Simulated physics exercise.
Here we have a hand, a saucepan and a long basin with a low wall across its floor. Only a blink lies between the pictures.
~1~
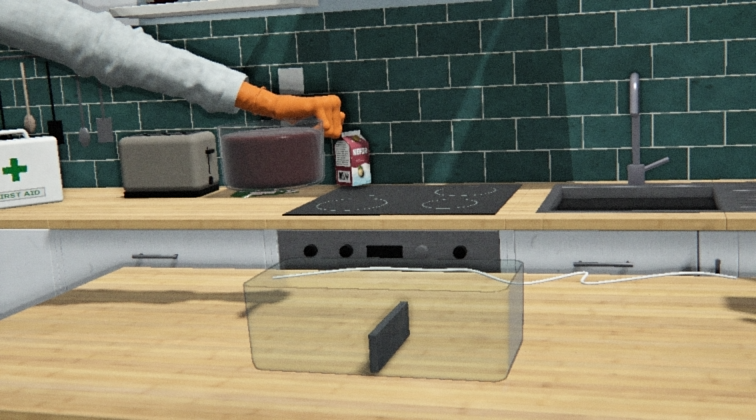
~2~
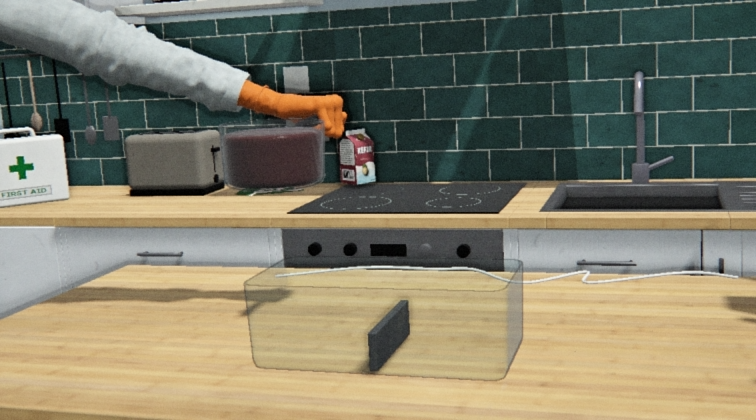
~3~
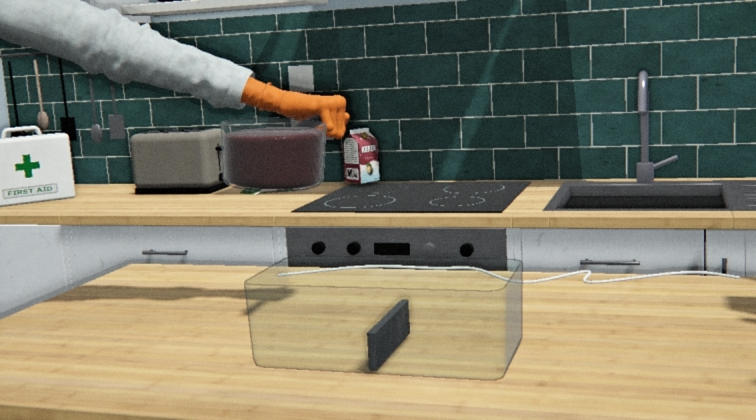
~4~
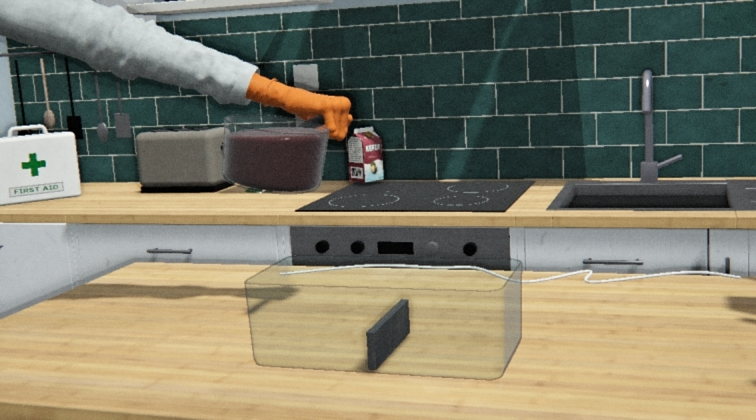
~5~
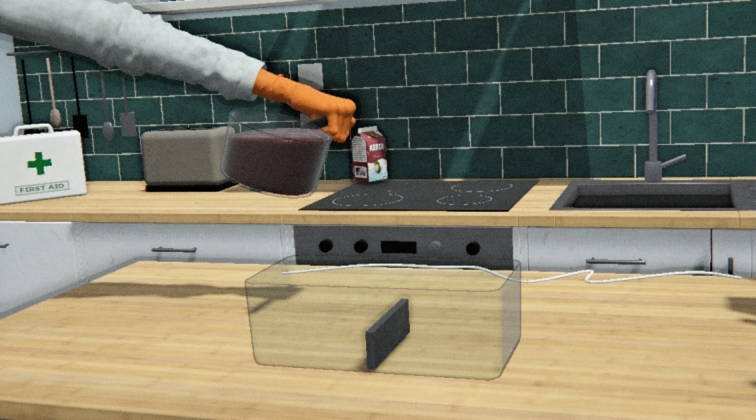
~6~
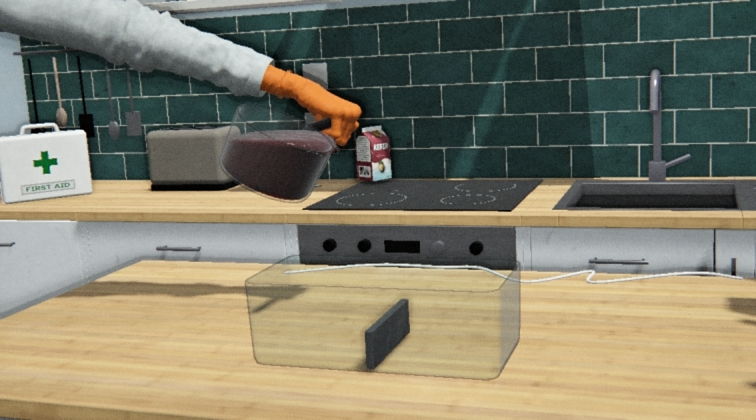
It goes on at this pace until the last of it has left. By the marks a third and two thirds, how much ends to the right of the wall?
In the end between a third and two thirds is right of the wall.
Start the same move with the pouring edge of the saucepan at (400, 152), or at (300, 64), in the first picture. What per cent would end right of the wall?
The first gives 95 %, the second 45 %.
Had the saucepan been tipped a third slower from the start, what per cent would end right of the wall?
Roughly 50 in a hundred.
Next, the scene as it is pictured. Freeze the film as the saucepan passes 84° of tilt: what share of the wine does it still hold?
Some 40 per cent.
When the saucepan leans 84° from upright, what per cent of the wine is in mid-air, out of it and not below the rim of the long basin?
Roughly 40 in a hundred.
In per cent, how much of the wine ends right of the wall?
Some 40 per cent.
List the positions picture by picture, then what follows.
The first frame shows tilt 0°; pouring edge (319, 124); surface from (228, 134) to (319, 132); the long basin's rim runs from (265, 272) to (516, 277); the wall's top is at (389, 318).
The second frame shows tilt 1°; pouring edge (320, 125); surface from (229, 134) to (320, 132).
The third frame shows tilt 5°; pouring edge (322, 128); surface from (231, 133) to (322, 133).
The fourth frame shows tilt 11°; pouring edge (324, 134); surface from (233, 134) to (324, 133).
The fifth frame shows tilt 19°; pouring edge (327, 143); surface from (234, 136) to (326, 136); 1 per cent is over the edge.
The sixth frame shows tilt 29°; pouring edge (328, 153); surface from (235, 137) to (330, 148); 4 per cent is over the edge.
A moment on, the saucepan is tipped on its side and 41 per cent is still to pour, 6 is left of the wall and 13 right of it.
Next, the saucepan is tipped on its side and 11 per cent is still to pour, 36 is left of the wall and 42 right of it.
Then the saucepan is tipped on its side and 2 per cent is still to pour, 50 is left of the wall and 42 right of it.
Later the saucepan is tipped on its side and 0 per cent is still to pour, 55 is left of the wall and 42 right of it.
In the end 56 per cent lies left of the wall, 42 right of it and 1 outside.
